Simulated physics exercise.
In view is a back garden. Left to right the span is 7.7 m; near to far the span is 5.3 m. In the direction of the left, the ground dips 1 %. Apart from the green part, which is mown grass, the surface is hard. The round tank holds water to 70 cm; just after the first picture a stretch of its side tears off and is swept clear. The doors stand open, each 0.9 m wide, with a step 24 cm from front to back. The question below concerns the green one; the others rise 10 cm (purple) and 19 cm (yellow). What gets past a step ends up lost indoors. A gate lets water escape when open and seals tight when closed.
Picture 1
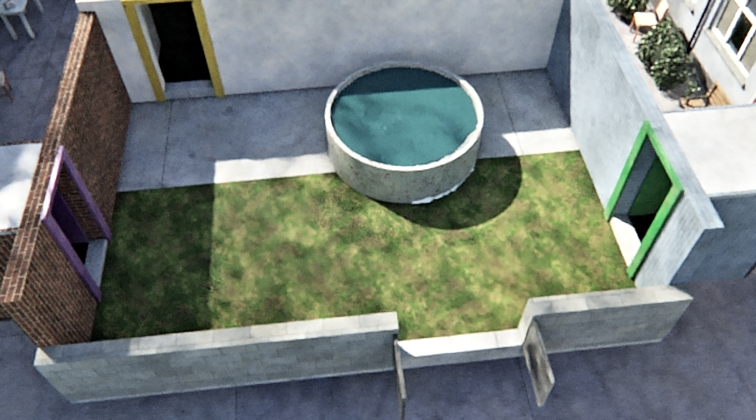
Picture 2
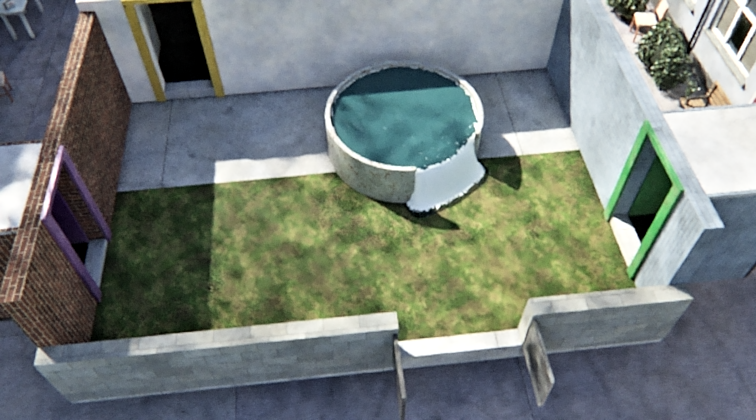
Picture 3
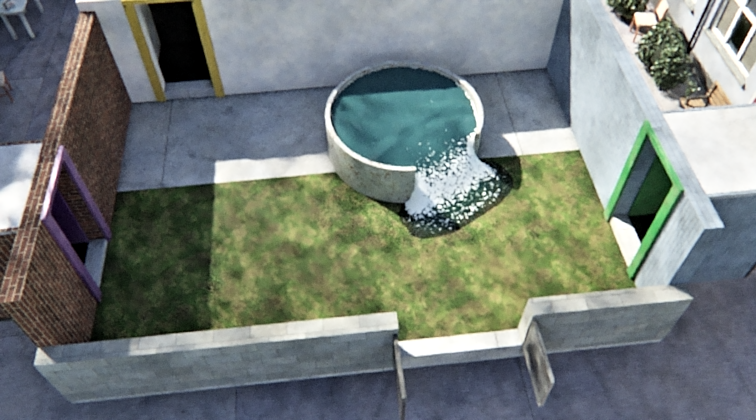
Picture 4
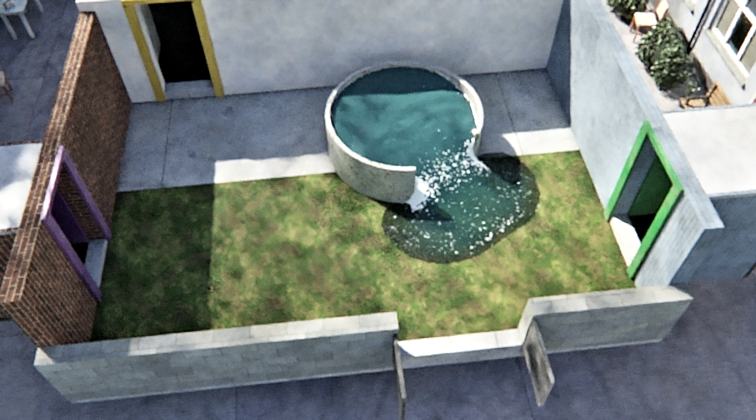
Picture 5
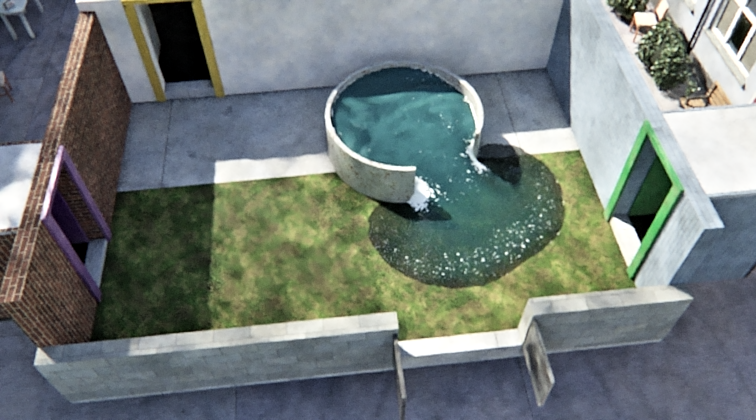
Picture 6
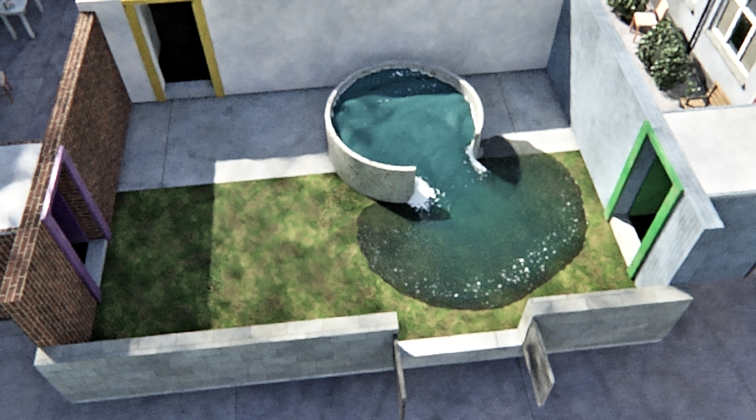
Water bursting through the broken side of a round tank in a walled garden, foaming, then spreading in a dark pool across the grass.
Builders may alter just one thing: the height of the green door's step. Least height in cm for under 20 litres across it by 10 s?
Roughly 21 cm.
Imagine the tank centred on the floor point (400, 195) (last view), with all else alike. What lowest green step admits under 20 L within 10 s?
It should be around 17 cm high.
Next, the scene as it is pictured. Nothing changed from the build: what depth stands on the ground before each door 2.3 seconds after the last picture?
Purple door: 0 cm; yellow door: 0 cm; green door: 26 cm.
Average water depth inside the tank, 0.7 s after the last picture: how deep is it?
Average depth: Approx. 47 cm.
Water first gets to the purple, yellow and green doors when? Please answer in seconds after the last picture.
Purple at 8.0 s, yellow at 7.5 s and green at 0.3 s.
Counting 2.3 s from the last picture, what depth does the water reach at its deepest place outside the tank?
Close to 28 centimetres.
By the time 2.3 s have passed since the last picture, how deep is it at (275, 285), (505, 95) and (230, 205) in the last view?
Roughly 0, 0 and 0 cm, in turn.
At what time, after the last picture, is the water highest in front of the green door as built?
I'd say near 2.0 seconds.
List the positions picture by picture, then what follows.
The first frame shows still water, 70 cm deep, in the round tank at (404, 115); the green door at (640, 203) is dry.
In the second frame, the front is at (483, 177), 0.3 m from the gap at (449, 179); 0.3 m2 of floor is wet, 70 cm left at the back.
In the third frame, the gap is at (449, 180), the front 0.7 m out at (439, 232); the back of the round tank holds 70 cm.
In the fourth frame, the gap is at (449, 182), the front 1.2 m out at (528, 214); the back of the round tank holds 69 cm.
In the fifth frame, the gap is at (449, 181), the front 1.7 m out at (498, 274); the back of the round tank holds 69 cm.
In the sixth frame, the gap is at (449, 181), the front 2.1 m out at (573, 252); the back of the round tank holds 67 cm; the green door at (640, 203), 2.7 m from the gap, is still 0.6 m from the nearest water.
Then, 0.7 s after the last picture water covers 30 % of the floor, deepest (34 cm) near (453, 191); 12 cm at the green door, 0 litres in over its 16 cm step.
Then, 2.3 s after the last picture water covers 35 % of the floor, deepest (28 cm) near (626, 316); 26 cm at the green door, 33 litres in over its 16 cm step.
Then, 9.3 s after the last picture water covers 95 % of the floor, deepest (10 cm) near (453, 105); 6 cm at the green door, 57 litres in over its 16 cm step.
At the green door as built, the water peaked near 27 cm, 2.1 s after the last picture.
Run again over the same 10 s with other heights there, 31 litres in over 19 cm, 13 litres over 22.5 cm. The limit of 20 litres is kept from about 21 cm up.
